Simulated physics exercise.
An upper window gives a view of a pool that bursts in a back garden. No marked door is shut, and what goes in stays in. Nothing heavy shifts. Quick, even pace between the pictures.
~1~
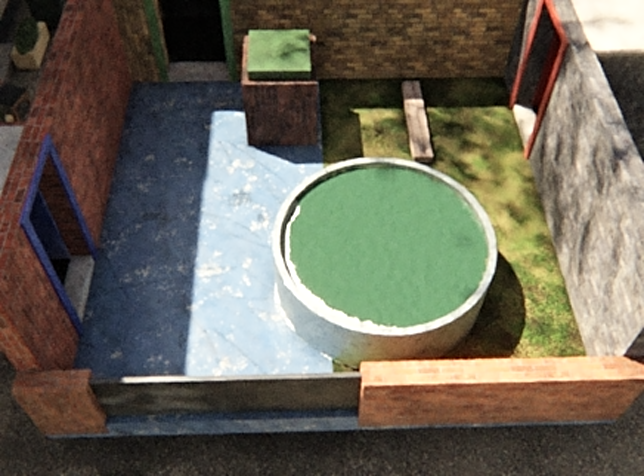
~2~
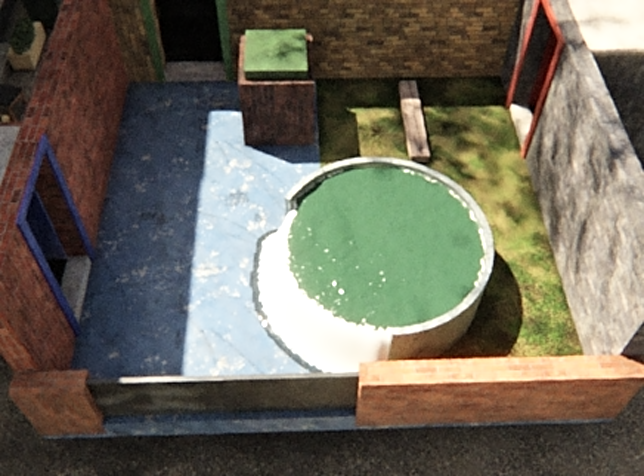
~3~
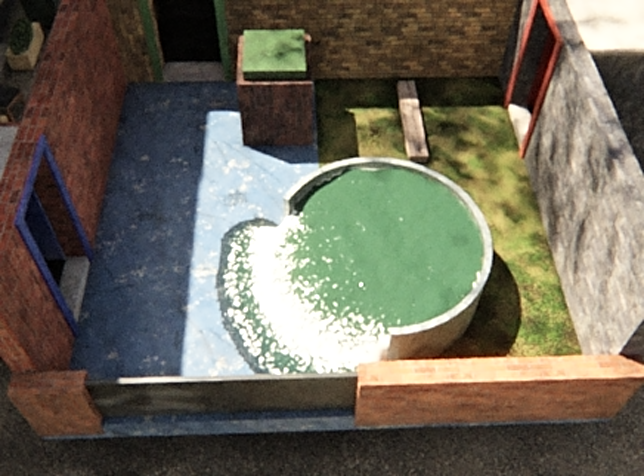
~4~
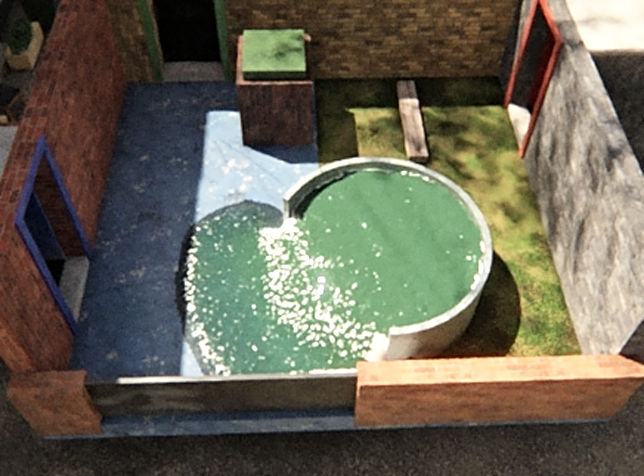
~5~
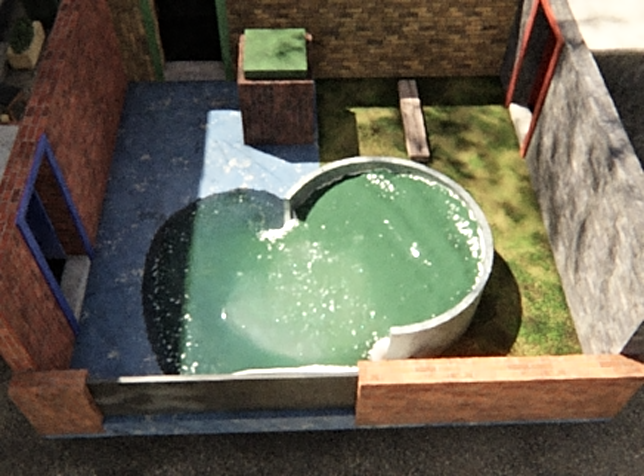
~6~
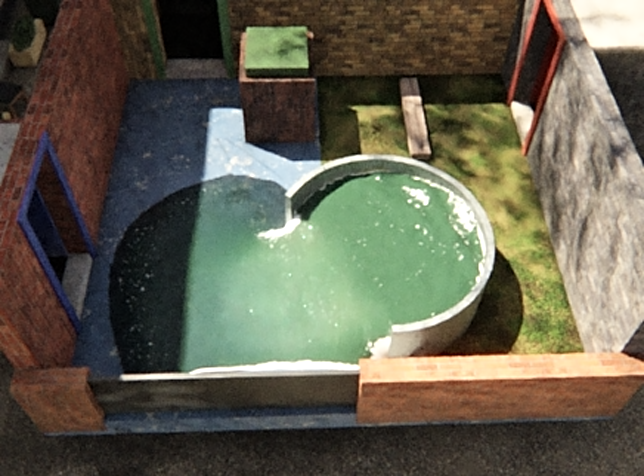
A walled back garden is seen from an upper window, looking down. A round pale-rimmed pool of green water stands between blue paving on the left and grass on the right, with a blue-framed doorway left, a red-framed one right, and a green-topped brick block behind. The pool's left side opens, and white-flecked water pours out and spreads leftward across the paving while the view stays almost still.
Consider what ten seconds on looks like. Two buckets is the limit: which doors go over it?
As I see it, the red door will keep to two buckets. The blue door will go over two buckets. The green door will go over two buckets.
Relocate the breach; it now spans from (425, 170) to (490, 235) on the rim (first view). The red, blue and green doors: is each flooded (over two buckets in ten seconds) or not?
Well, the red door gets past it, then the blue door stays beneath it, and the green door stays beneath it.
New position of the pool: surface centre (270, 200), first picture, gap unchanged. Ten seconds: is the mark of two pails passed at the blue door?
My reading: The blue one lets more in.
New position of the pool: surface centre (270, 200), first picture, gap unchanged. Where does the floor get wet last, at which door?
I'd pick the red-painted one.
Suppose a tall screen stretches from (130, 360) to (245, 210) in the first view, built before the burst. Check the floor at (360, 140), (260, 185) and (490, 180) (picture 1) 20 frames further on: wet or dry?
Submerged; submerged; untouched.
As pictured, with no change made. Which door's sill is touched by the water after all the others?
Door: The red-painted one.
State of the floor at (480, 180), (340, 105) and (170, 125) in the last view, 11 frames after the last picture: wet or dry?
Taking them as listed, they are spared, spared and waterlogged.
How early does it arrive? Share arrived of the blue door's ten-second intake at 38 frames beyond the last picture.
My estimate is close to 100 per cent.
A moment on, water covers 45 % of the floor; the red door not reached, the blue door over two buckets in, the green door not reached.
Next, water covers 45 % of the floor; the red door not reached, the blue door far over two buckets in, the green door not reached.
Then, water covers 65 % of the floor; the red door not reached, the blue door far over two buckets in, the green door under two buckets in.
Later, water covers 95 % of the floor; the red door not reached, the blue door far over two buckets in, the green door far over two buckets in.
In the end, water covers 95 % of the floor; the red door wet at the sill, nothing in, the blue door far over two buckets in, the green door far over two buckets in.
